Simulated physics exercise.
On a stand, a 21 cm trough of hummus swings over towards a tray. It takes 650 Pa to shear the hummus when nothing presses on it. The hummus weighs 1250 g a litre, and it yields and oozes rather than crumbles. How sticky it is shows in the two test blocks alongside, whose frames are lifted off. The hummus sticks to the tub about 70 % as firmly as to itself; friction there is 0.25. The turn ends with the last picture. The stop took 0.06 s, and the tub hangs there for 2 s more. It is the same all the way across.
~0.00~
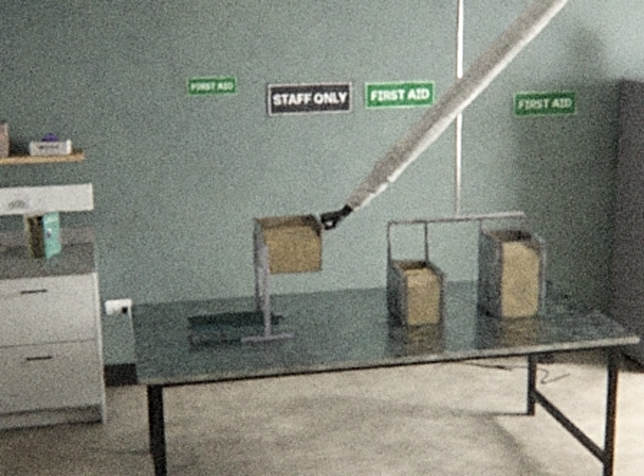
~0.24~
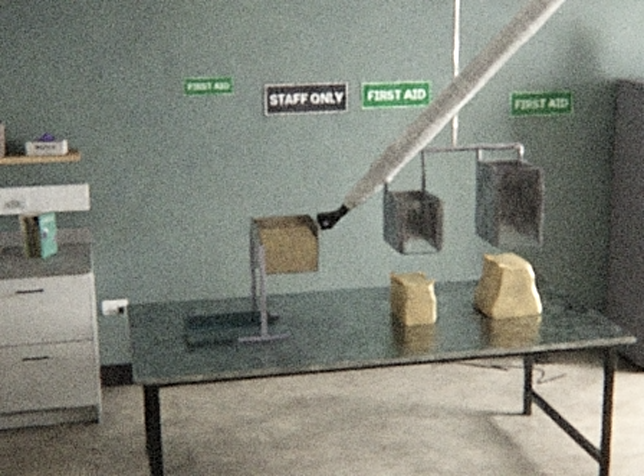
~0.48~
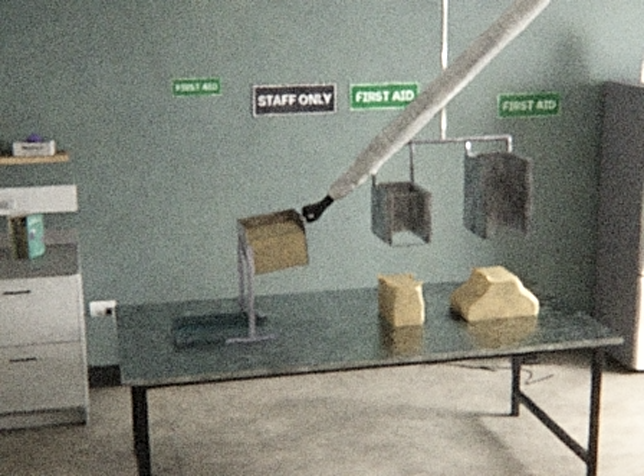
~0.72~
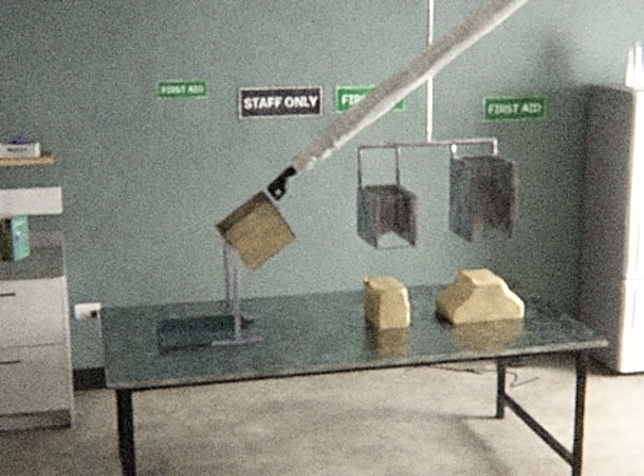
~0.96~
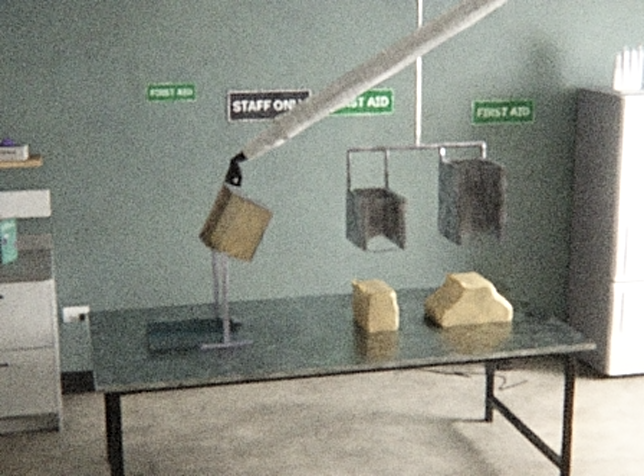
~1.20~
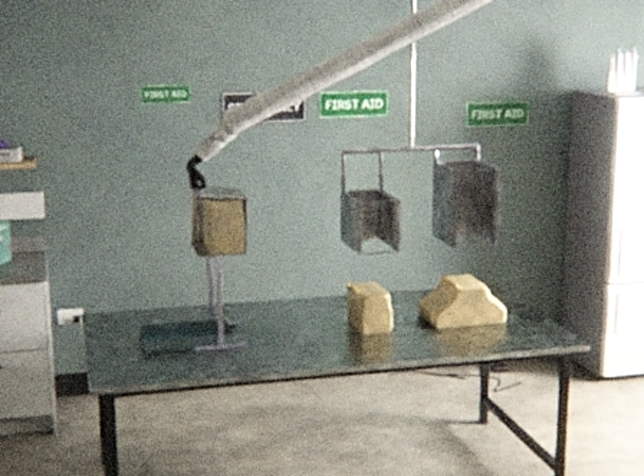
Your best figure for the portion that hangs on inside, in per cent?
It comes to some 55 %.
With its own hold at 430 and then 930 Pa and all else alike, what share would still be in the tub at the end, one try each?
In turn about 45 %, 100 %.
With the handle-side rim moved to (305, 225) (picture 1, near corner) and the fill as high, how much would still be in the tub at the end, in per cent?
In that case some 100 per cent.
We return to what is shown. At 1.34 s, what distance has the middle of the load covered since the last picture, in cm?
About 3 cm.
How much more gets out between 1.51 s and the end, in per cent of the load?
Near 25 %.
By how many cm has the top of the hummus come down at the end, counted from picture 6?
Roughly 13 cm.
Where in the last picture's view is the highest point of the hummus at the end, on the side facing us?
Around (233, 229).
After 1.34 s, the tub is at 88 degrees and holds 100 %.
After 1.51 s, the tub is at 88 degrees and holds 82 %.
After 1.68 s, the tub is at 88 degrees and holds 62 %.
After 1.85 s, the tub is at 88 degrees and holds 55 %.
After 3.20 s, at the end, the tub is at 88 degrees and holds 55 %.
